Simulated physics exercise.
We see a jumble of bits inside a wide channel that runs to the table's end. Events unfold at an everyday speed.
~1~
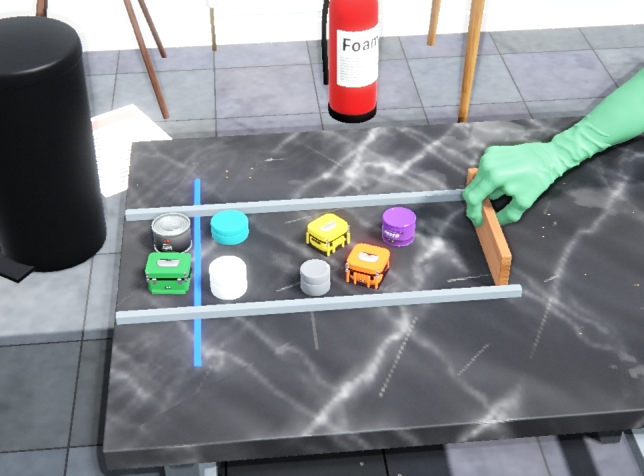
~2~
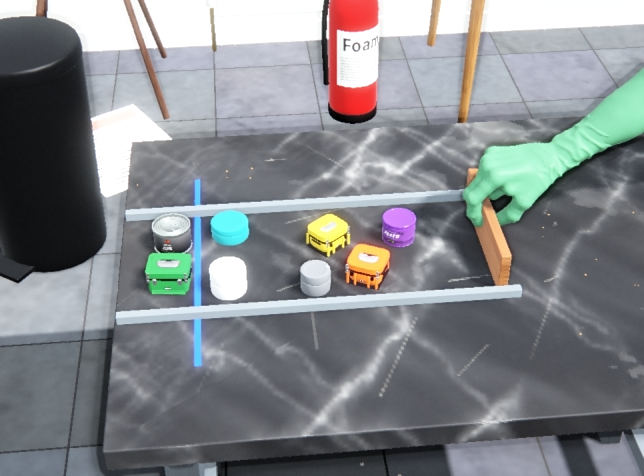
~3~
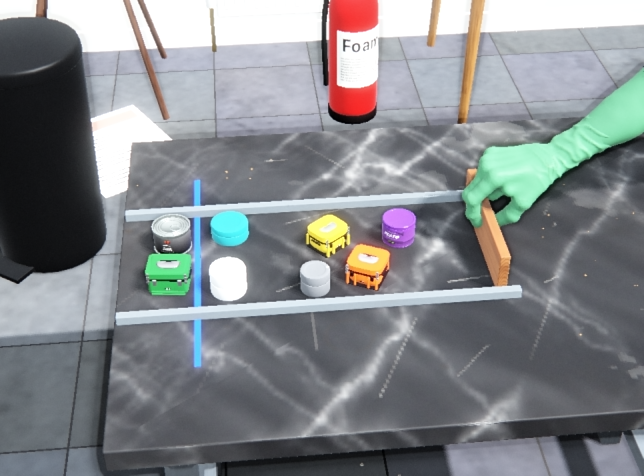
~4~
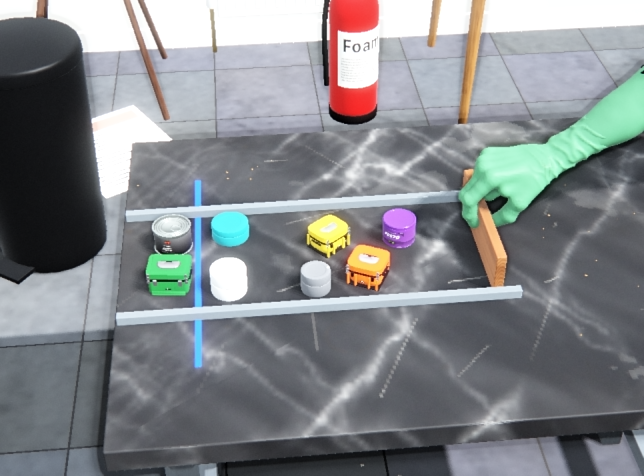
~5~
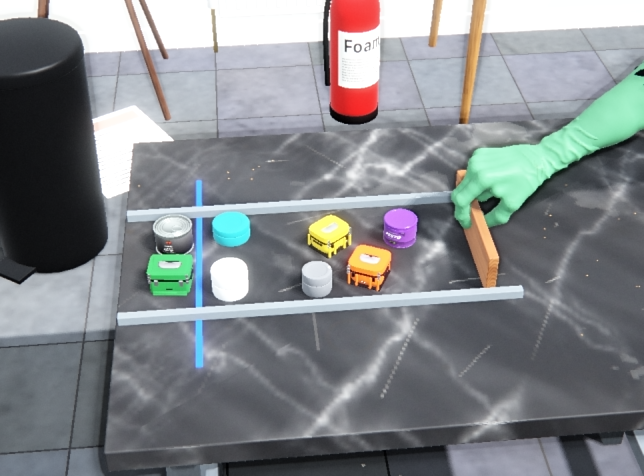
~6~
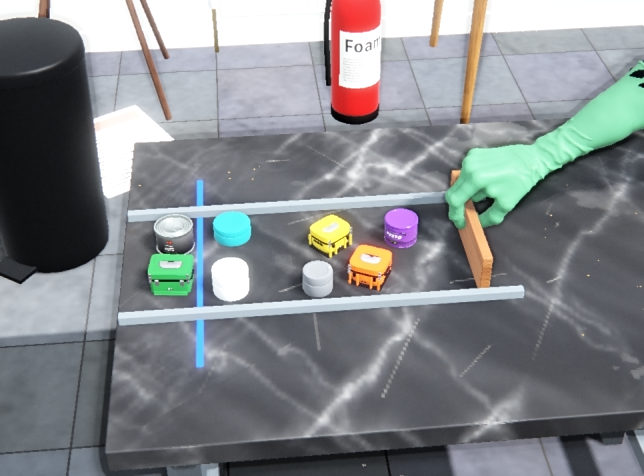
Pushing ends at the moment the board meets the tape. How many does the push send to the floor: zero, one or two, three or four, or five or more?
There will be one or two losses over the edge.
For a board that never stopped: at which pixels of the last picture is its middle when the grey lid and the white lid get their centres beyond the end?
Middle: Roughly (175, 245); roughly (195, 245).
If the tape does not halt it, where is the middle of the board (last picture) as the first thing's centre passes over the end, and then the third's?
At roughly (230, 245), then roughly (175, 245).
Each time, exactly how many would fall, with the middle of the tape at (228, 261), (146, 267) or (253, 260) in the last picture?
0, 5, 0.
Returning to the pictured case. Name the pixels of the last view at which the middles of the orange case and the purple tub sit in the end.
Listed as asked: First (182, 285), and then (183, 246).
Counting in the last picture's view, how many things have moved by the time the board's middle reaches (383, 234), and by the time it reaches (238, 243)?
Moved so far: 3, later 7.
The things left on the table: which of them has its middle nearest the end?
Foremost: The white lid.
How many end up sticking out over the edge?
I get 1.
Early on, none off yet; green case at rest near (172, 275); black tin at rest near (175, 236); white lid at rest near (230, 279).
A while later, none off yet; green case at rest near (172, 275); black tin at rest near (175, 236); white lid travelled a little near (212, 279).
Finally, the number that fall off is one or two; lost, green case.
